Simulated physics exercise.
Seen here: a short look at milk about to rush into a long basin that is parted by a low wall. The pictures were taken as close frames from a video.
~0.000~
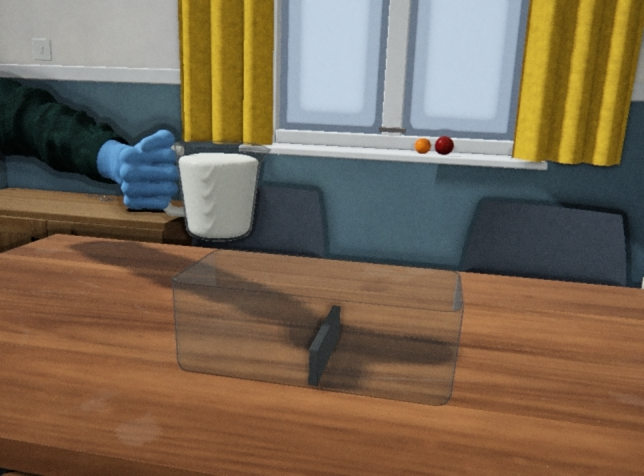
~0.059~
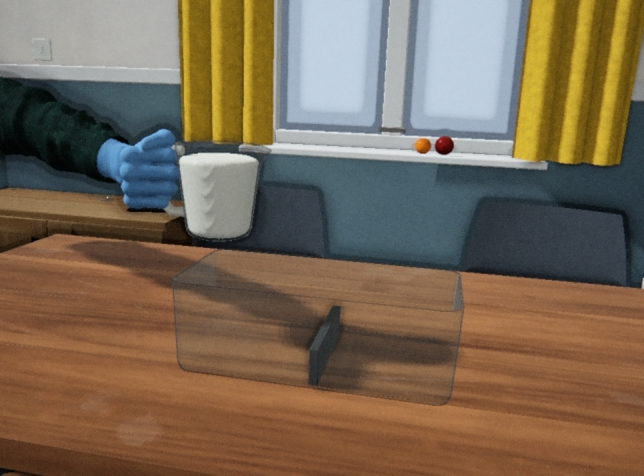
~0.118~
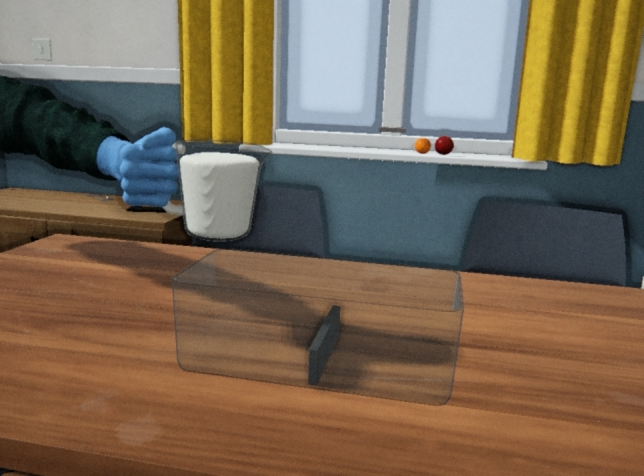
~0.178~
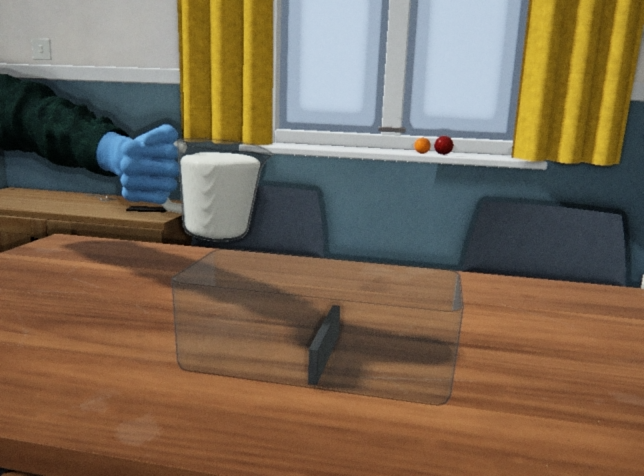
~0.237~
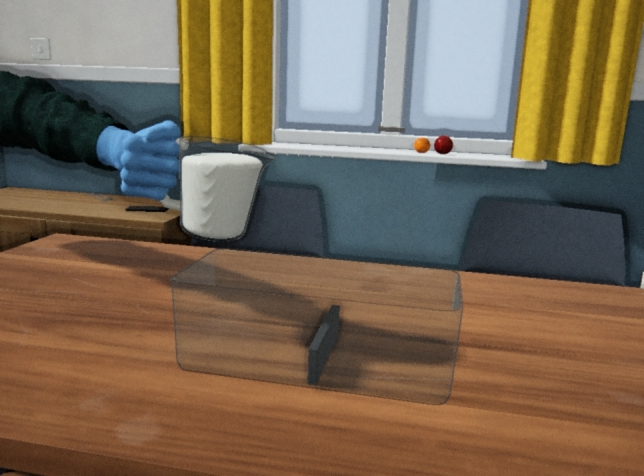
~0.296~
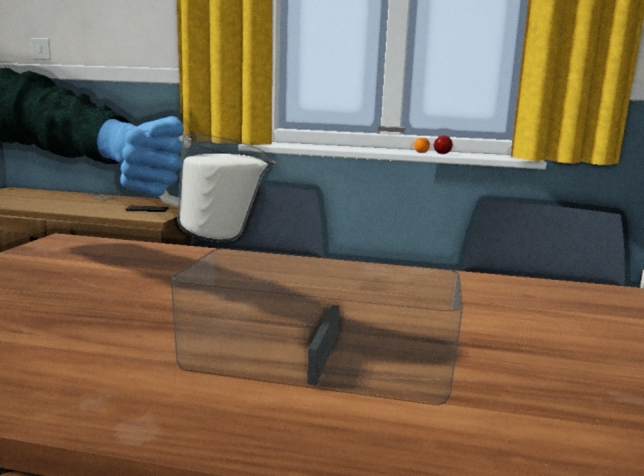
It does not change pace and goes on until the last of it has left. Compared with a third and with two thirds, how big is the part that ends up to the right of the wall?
It is smaller than a third.
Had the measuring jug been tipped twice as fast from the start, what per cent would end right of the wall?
About 10 %.
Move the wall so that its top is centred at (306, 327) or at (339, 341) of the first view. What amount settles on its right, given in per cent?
First try 60 per cent, second try 10 per cent.
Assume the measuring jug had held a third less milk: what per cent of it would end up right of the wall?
Near 5 in a hundred.
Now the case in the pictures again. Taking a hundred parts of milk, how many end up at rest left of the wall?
It comes to some 80 per cent.
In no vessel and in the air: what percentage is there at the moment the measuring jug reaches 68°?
It's about 15 per cent.
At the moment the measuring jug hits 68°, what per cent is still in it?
70 %.
A moment on, the measuring jug is tipped part way and 72 per cent is still to pour, 7 is left of the wall and 5 right of it.
Next, the measuring jug is tipped right over and 13 per cent is still to pour, 61 is left of the wall and 18 right of it.
Then the measuring jug is tipped right over and 0 per cent is still to pour, 79 is left of the wall and 20 right of it.
Later the measuring jug is tipped right over and 0 per cent is still to pour, 79 is left of the wall and 20 right of it.
In the end 79 per cent lies left of the wall, 20 right of it and 1 outside.
